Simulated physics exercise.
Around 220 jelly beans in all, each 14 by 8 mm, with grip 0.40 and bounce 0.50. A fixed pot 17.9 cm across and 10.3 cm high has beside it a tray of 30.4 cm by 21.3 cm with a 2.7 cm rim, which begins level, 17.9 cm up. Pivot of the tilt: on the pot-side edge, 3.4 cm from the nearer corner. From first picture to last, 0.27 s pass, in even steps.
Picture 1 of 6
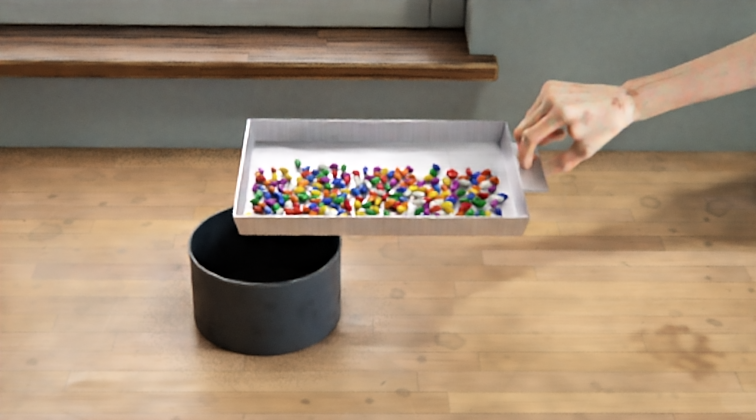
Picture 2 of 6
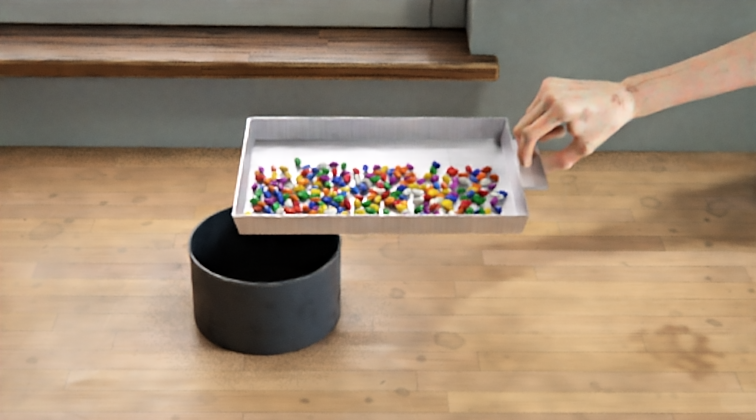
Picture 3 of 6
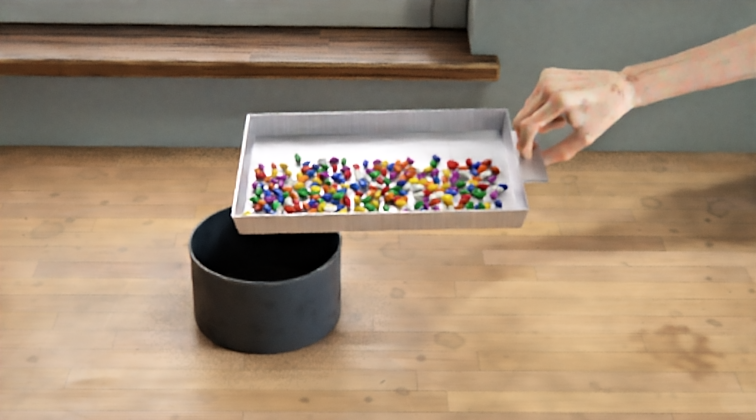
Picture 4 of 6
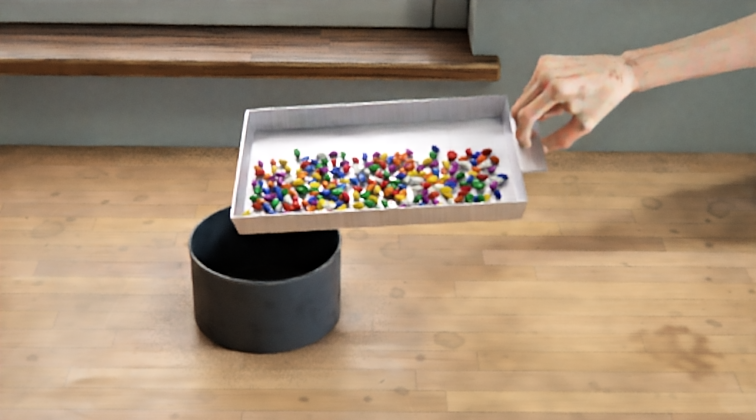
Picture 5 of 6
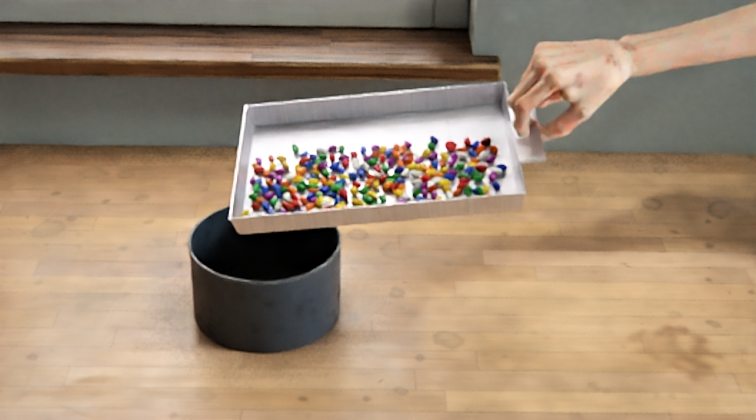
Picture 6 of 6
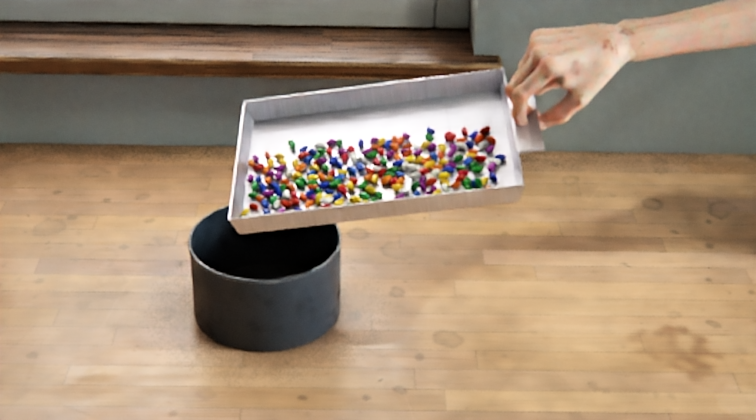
On a wooden countertop, a hand gradually raising the right side of a white tray of colourful pieces above a dark pot.
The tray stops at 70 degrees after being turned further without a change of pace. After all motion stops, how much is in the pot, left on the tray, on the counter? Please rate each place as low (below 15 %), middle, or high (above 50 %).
Pot: Low, left on the tray: Middle, counter: High.
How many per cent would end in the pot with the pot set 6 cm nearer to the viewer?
Around 40 per cent.
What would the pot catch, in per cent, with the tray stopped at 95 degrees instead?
Roughly 0 %.
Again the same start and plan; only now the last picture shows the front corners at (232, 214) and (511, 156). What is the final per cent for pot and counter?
That works out as pot 5 and counter 55.
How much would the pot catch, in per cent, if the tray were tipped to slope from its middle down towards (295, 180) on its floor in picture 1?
I'd say close to 10 %.
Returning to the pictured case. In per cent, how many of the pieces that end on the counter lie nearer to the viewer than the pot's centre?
Share: Some 100 %.
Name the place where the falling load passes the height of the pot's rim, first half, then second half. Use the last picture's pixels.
Roughly (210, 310) to start, and after that (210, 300).
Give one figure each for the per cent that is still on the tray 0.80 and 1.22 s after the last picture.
Roughly 100 then 70.
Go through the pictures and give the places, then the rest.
Tray tilt 0 degrees, front corners at (240, 213) and (523, 214); middle of the pieces at (373, 195); pot at (265, 241), in the first picture.
Tray tilt 1 degrees, front corners at (239, 213) and (523, 212); middle of the pieces at (373, 193), in the second picture.
Tray tilt 3 degrees, front corners at (239, 213) and (522, 206); middle of the pieces at (373, 189), in the third picture.
Tray tilt 6 degrees, front corners at (237, 214) and (521, 198), lowest corner left front; middle of the pieces at (372, 183), in the fourth picture.
Tray tilt 9 degrees, front corners at (236, 215) and (519, 190), lowest corner left front; middle of the pieces at (371, 177), in the fifth picture.
Tray tilt 12 degrees, front corners at (235, 215) and (517, 181), lowest corner left front; middle of the pieces at (370, 171); pot at (265, 238), in the sixth picture.
Then, 0.48 s after the last picture, tilt 40 degrees; the tray holds 100 %, the pot 0 %.
Then, 0.80 s after the last picture, tilt 58 degrees; the tray holds 100 %, the pot 0 %.
Then, 1.22 s after the last picture, tilt 70 degrees; the tray holds 70 %, the pot 0 %.
In the end, pot 0 %, tray 30 %, counter 70 %.
